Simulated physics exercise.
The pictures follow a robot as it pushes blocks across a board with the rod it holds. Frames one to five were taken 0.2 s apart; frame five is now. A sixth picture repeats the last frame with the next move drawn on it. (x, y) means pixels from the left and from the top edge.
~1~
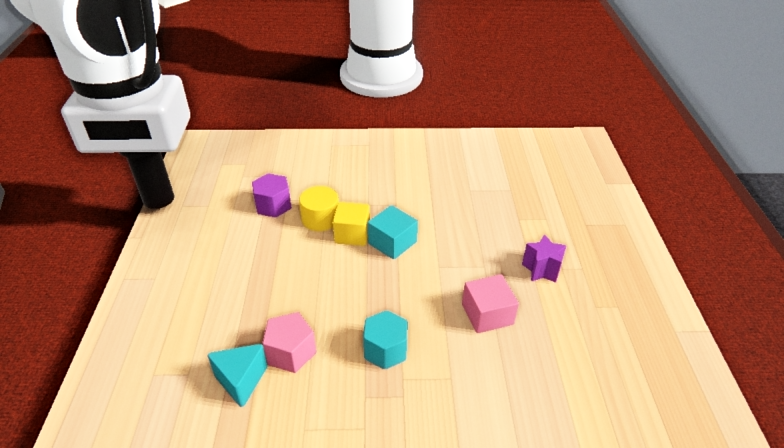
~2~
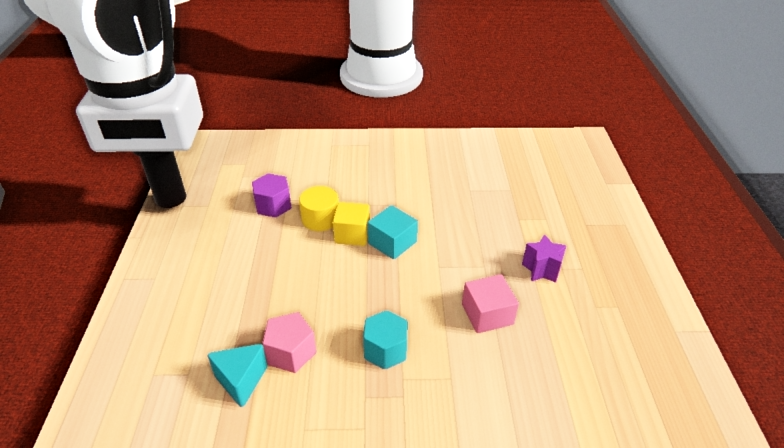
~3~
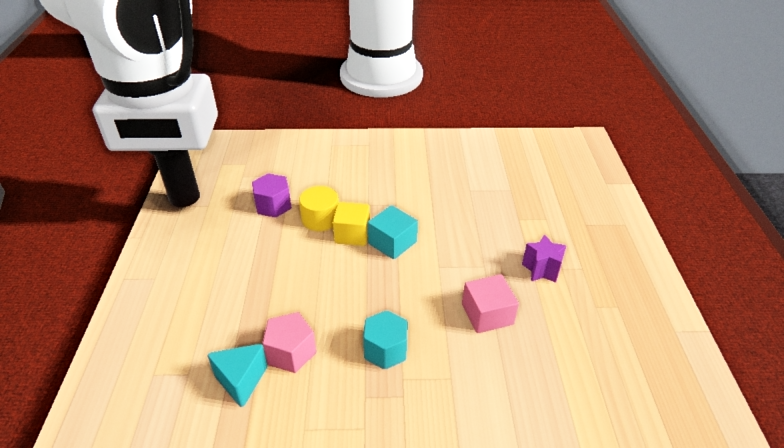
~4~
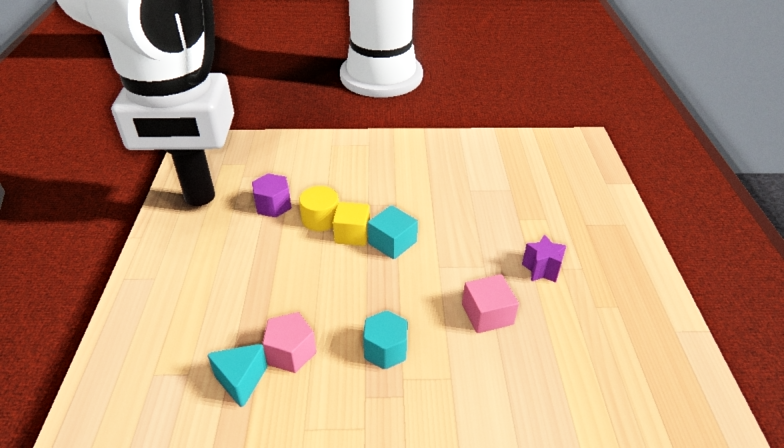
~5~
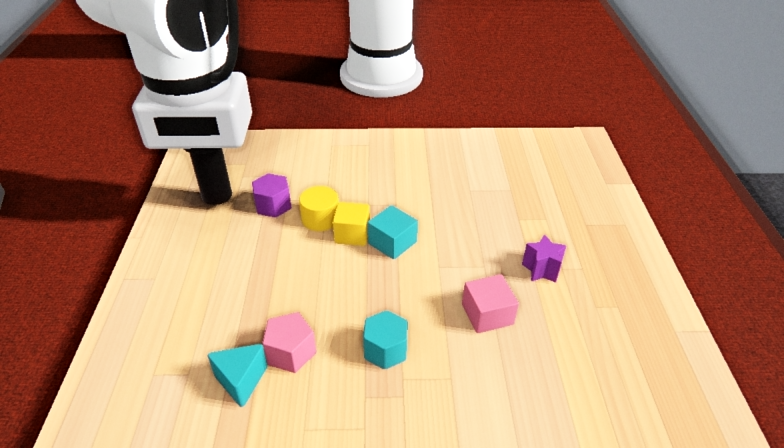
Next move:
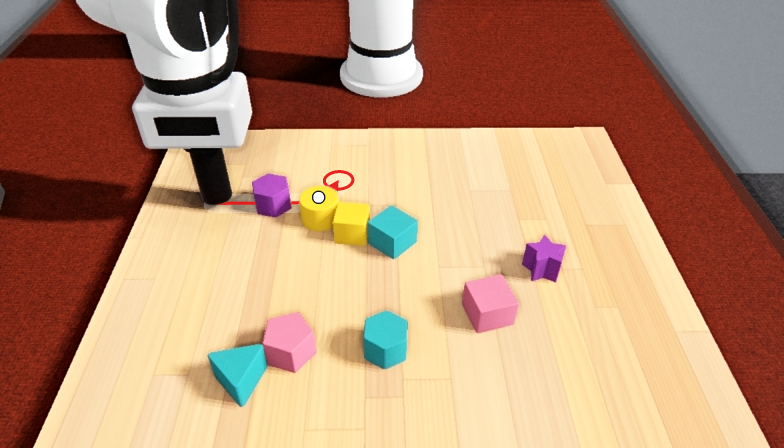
A robot arm sliding its black rod slowly right along the board's upper left, nearing a purple hexagon while the blocks stay still.
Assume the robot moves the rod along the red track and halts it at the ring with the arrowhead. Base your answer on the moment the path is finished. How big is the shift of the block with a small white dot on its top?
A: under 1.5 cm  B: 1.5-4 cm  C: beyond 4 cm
The correct letter is C.
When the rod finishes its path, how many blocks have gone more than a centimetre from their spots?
It will shift three or more blocks.
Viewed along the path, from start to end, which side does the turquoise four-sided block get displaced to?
Shifts right.
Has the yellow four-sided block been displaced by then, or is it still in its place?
From what I can tell, it won't keep its place.
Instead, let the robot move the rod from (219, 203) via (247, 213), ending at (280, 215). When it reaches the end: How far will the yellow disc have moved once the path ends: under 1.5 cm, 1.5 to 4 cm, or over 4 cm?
Below 1.5 cm.
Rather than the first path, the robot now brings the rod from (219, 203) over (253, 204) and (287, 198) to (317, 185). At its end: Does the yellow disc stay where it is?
No, that is not what happens.
Drawn move, from (219, 203) via (264, 203) and (309, 201), ending at (339, 180); the dot is on the yellow disc.
The first path, step by step. One third of the way, rod at (263, 196); purple hexagon at (292, 186), turned 20° clockwise; yellow disc at (325, 199); yellow four-sided block at (354, 214).
Two thirds of the way, rod at (310, 193); purple hexagon at (334, 192), turned 60° clockwise; yellow disc at (359, 209); yellow four-sided block at (386, 226), turned 30° clockwise; turquoise four-sided block at (423, 233).
At the end, rod at (338, 173); purple hexagon at (343, 190), turned 75° clockwise; yellow disc at (362, 210); yellow four-sided block at (389, 228), turned 25° clockwise; turquoise four-sided block at (426, 234).
